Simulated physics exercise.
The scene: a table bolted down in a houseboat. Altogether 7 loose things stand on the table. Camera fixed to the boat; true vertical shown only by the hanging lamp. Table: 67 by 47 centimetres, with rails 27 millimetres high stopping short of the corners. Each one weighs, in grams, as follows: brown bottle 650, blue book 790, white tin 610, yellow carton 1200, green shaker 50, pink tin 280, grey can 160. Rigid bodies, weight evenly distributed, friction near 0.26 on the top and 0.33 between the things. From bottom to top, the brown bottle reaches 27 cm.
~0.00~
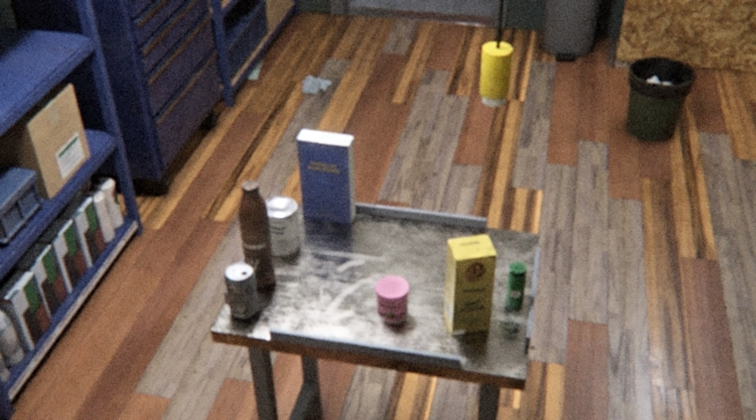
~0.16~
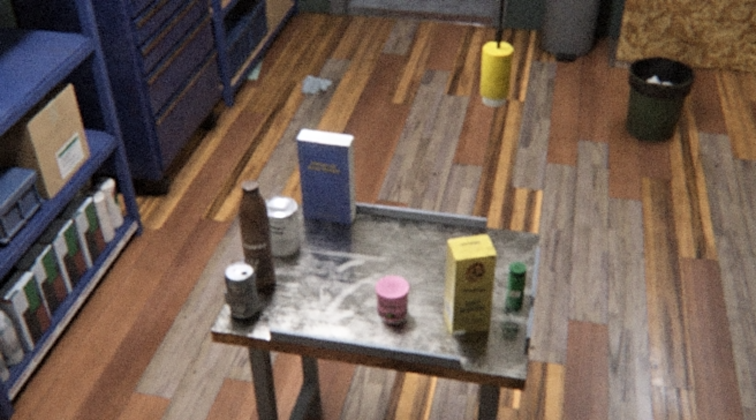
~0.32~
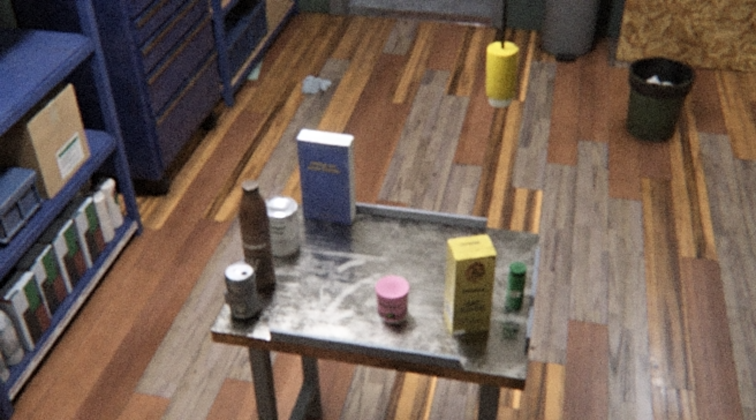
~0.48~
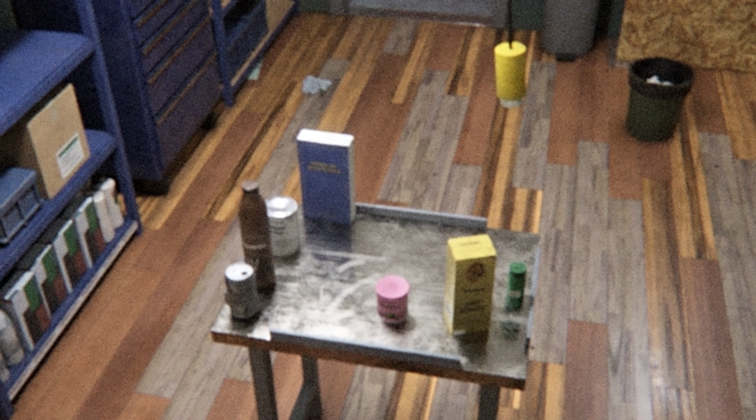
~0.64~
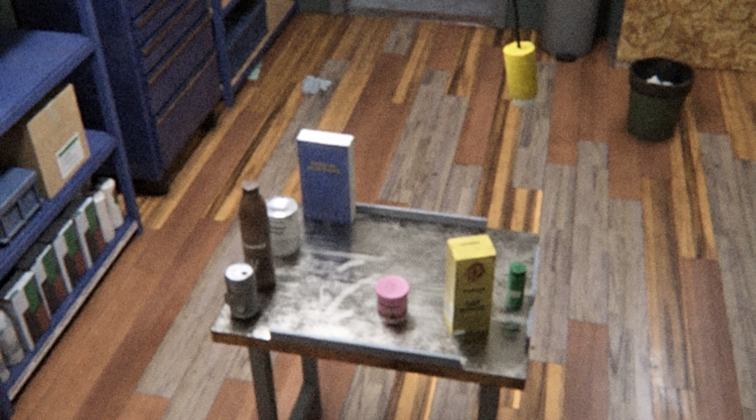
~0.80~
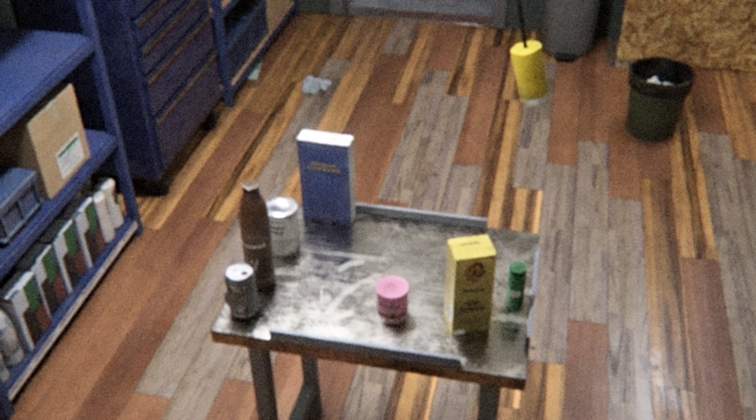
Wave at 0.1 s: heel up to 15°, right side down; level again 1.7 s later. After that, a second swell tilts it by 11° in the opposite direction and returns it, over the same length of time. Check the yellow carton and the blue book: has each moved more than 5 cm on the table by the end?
Yellow carton - no; blue book - no.
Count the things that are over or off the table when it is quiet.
Total: 0.
After 1.10 s, floor tilted 14°, right side down.
After 1.90 s, boat level.
After 3.20 s, floor tilted 3°, left side down.
In the end (4.0 s), all 7 under 5 cm from the start. In the last view, yellow carton near (472, 287), blue book near (330, 178).
